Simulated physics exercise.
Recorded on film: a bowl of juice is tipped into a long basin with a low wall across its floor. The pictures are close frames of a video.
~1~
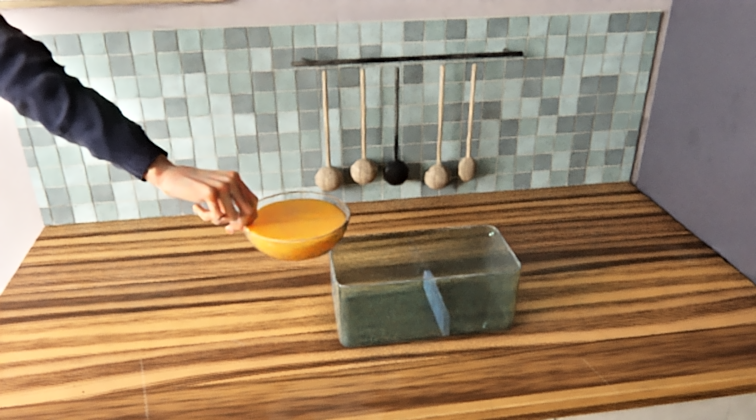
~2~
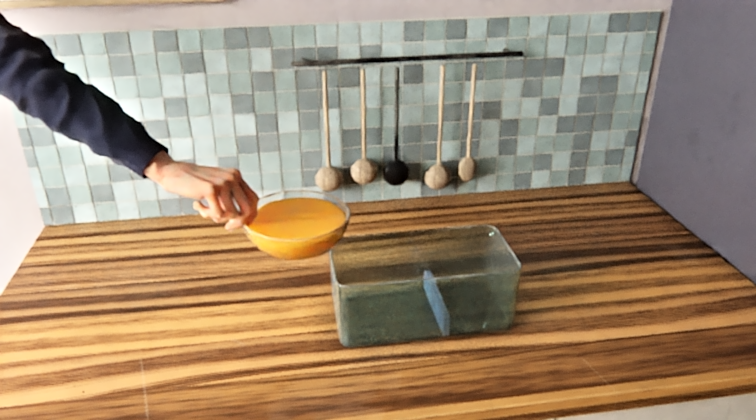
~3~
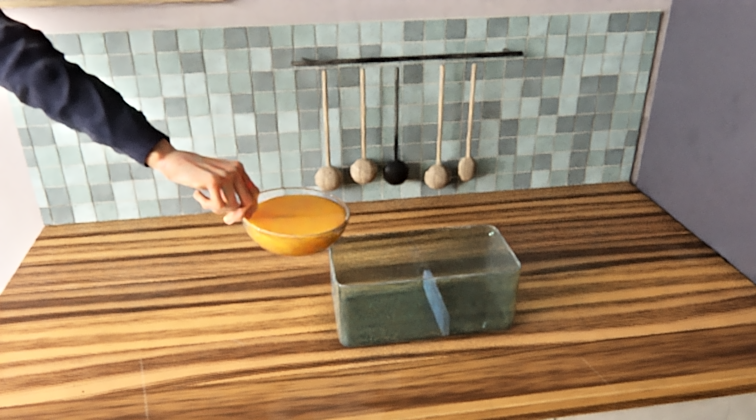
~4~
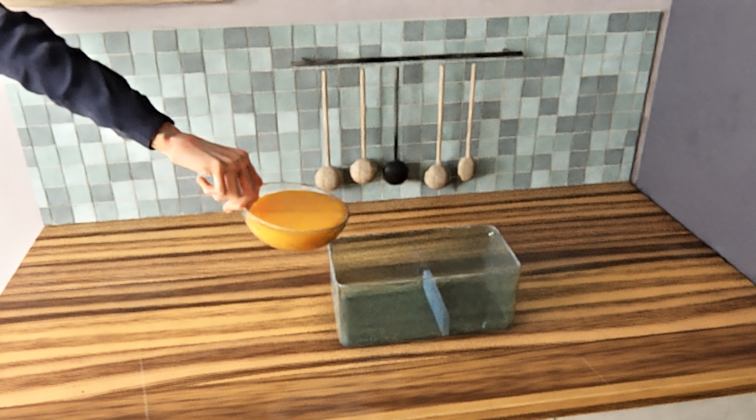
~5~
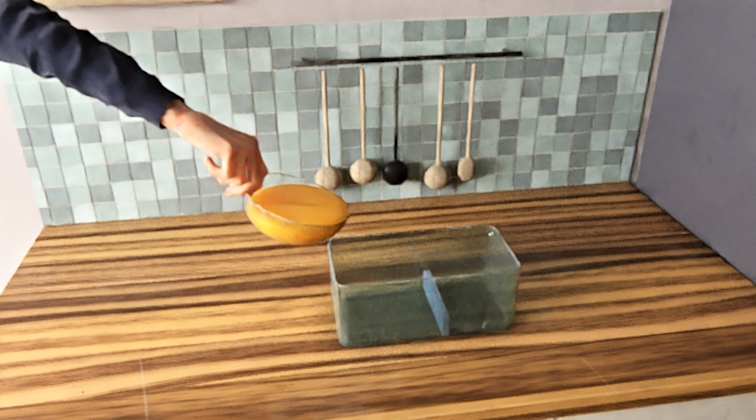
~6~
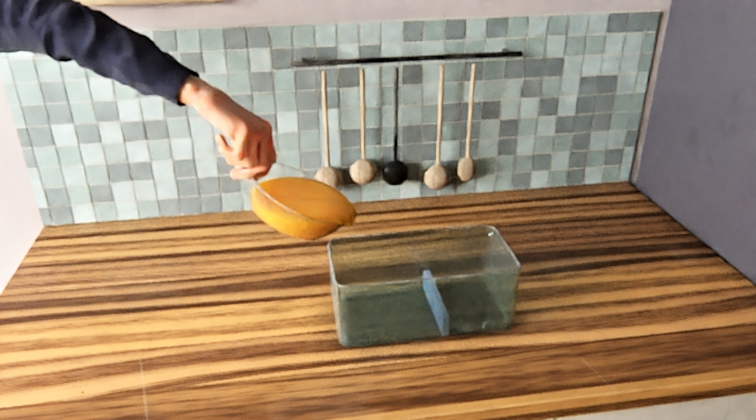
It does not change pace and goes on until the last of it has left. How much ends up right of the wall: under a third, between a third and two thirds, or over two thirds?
Under a third.
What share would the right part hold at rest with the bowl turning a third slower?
About 10 per cent.
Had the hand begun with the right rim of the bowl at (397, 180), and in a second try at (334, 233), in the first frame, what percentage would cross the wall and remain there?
The first start yields 65 per cent, the second 15 per cent.
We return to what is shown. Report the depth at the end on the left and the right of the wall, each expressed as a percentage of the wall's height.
The left side ends up close to 60, the right side close to 20.
A moment on, the bowl is tipped on its side and 17 per cent is still to pour, 23 is left of the wall and 0 right of it.
Next, the bowl is tipped on its side and 0 per cent is still to pour, 85 is left of the wall and 11 right of it.
Then the bowl is tipped on its side and 0 per cent is still to pour, 79 is left of the wall and 11 right of it.
Later the bowl is tipped on its side and 0 per cent is still to pour, 78 is left of the wall and 15 right of it.
In the end 76 per cent lies left of the wall, 18 right of it and 7 outside.
